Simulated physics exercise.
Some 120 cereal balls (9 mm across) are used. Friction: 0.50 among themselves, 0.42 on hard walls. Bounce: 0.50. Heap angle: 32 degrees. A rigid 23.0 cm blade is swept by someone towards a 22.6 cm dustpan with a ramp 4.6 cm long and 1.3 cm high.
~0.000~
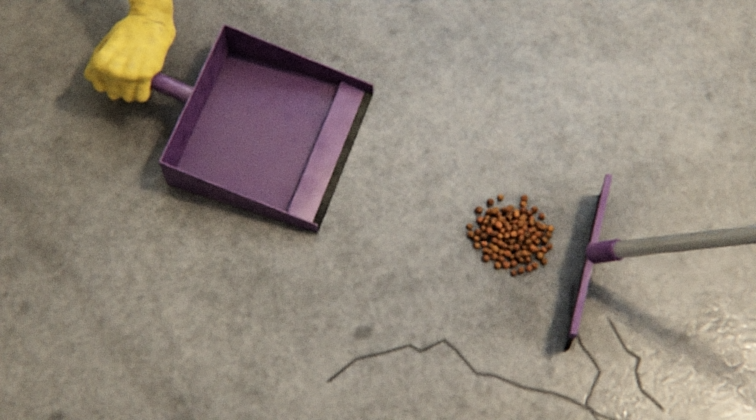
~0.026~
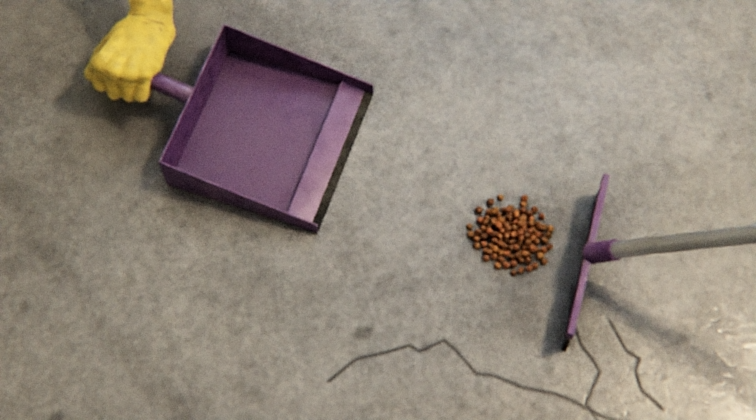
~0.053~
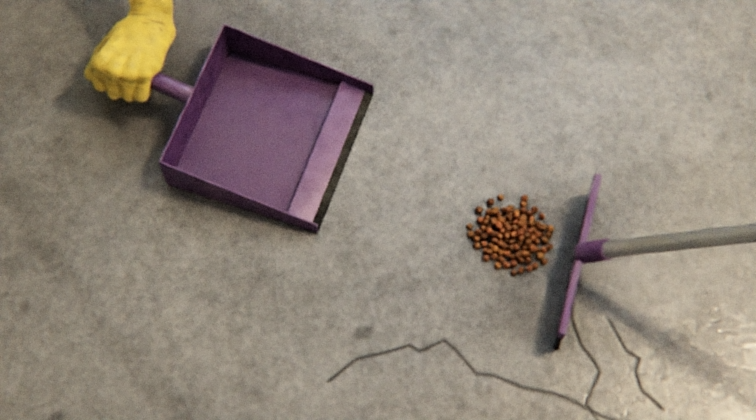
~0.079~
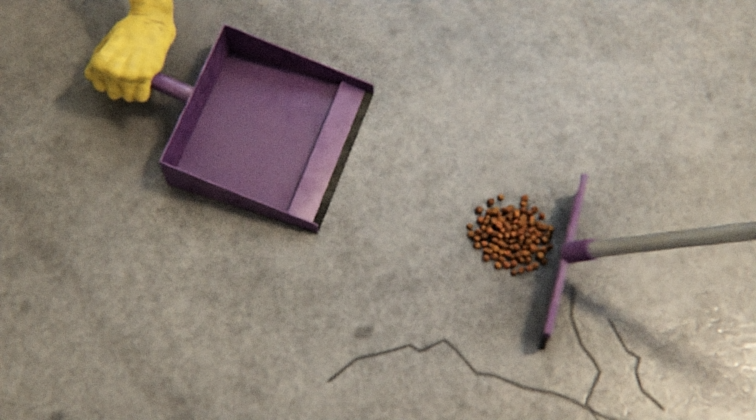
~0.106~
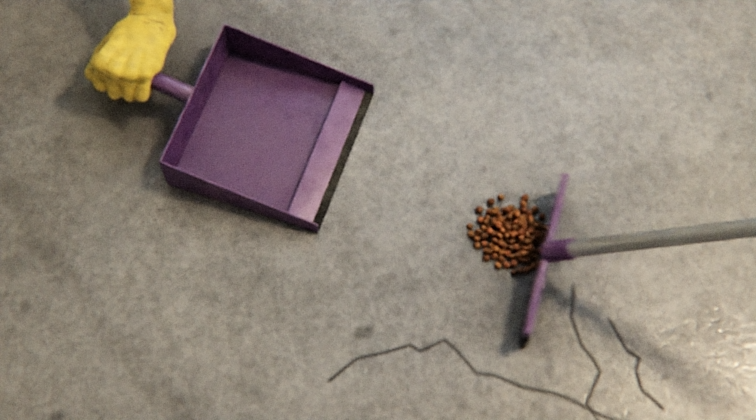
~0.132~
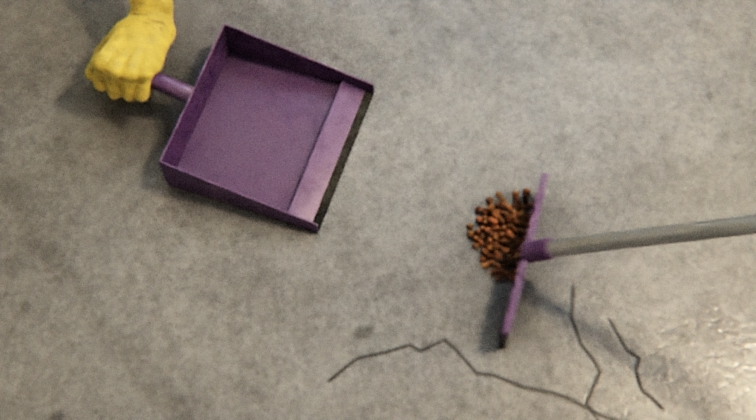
On a cracked concrete floor, a purple blade sliding left into a small brown heap while a yellow-gloved hand holds a purple dustpan.
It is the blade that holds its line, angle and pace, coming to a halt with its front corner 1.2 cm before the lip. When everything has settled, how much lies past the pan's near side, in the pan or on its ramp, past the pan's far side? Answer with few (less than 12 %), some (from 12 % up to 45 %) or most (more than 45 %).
Near side - some; pan - some; far side - few.
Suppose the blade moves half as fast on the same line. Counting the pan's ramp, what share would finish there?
Roughly 25 in a hundred.
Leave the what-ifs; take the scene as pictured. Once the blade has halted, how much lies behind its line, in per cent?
Roughly 15 per cent of it.
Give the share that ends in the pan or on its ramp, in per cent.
My estimate is some 25 per cent.
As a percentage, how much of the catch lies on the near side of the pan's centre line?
Roughly 100 percent.
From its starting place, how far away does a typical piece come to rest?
Roughly 30 cm.
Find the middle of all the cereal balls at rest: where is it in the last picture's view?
Once everything settles, the centre is around (307, 211).
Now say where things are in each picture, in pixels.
The first frame shows blade from (573, 334) to (608, 180), moved 0.0 cm, 0 of the pieces shifted so far; middle of the pieces at (516, 234); pan at (259, 134).
The second frame shows blade from (570, 334) to (605, 180), moved 0.3 cm, 0 of the pieces shifted so far; middle of the pieces at (516, 234).
The third frame shows blade from (561, 334) to (597, 180), moved 1.4 cm, 0 of the pieces shifted so far; middle of the pieces at (516, 234).
The fourth frame shows blade from (547, 334) to (584, 180), moved 3.2 cm, 0 of the pieces shifted so far; middle of the pieces at (517, 234).
The fifth frame shows blade from (527, 333) to (564, 180), moved 5.8 cm, 13 of the pieces shifted so far; middle of the pieces at (513, 239).
The sixth frame shows blade from (506, 333) to (544, 179), moved 8.5 cm, 105 of the pieces shifted so far; middle of the pieces at (504, 236); pan at (259, 134). The blade's pace is about 1.03 m/s, heading 18 degrees towards the viewer's side.
After 0.27 s, middle of the blade 14 cm from the lip; 0 % over the lip, far side 0 %, near side 15 %.
After 0.36 s, middle of the blade 5 cm from the lip; 0 % over the lip, far side 0 %, near side 30 %.
Then, at 0.59 s, middle of the blade 2 cm from the lip; 35 % over the lip, far side 0 %, near side 40 %.
In the end, at 1.2 s, near side 40 %, pan 25 %, far side 5 %, in front of the lip or behind the blade 35 %.
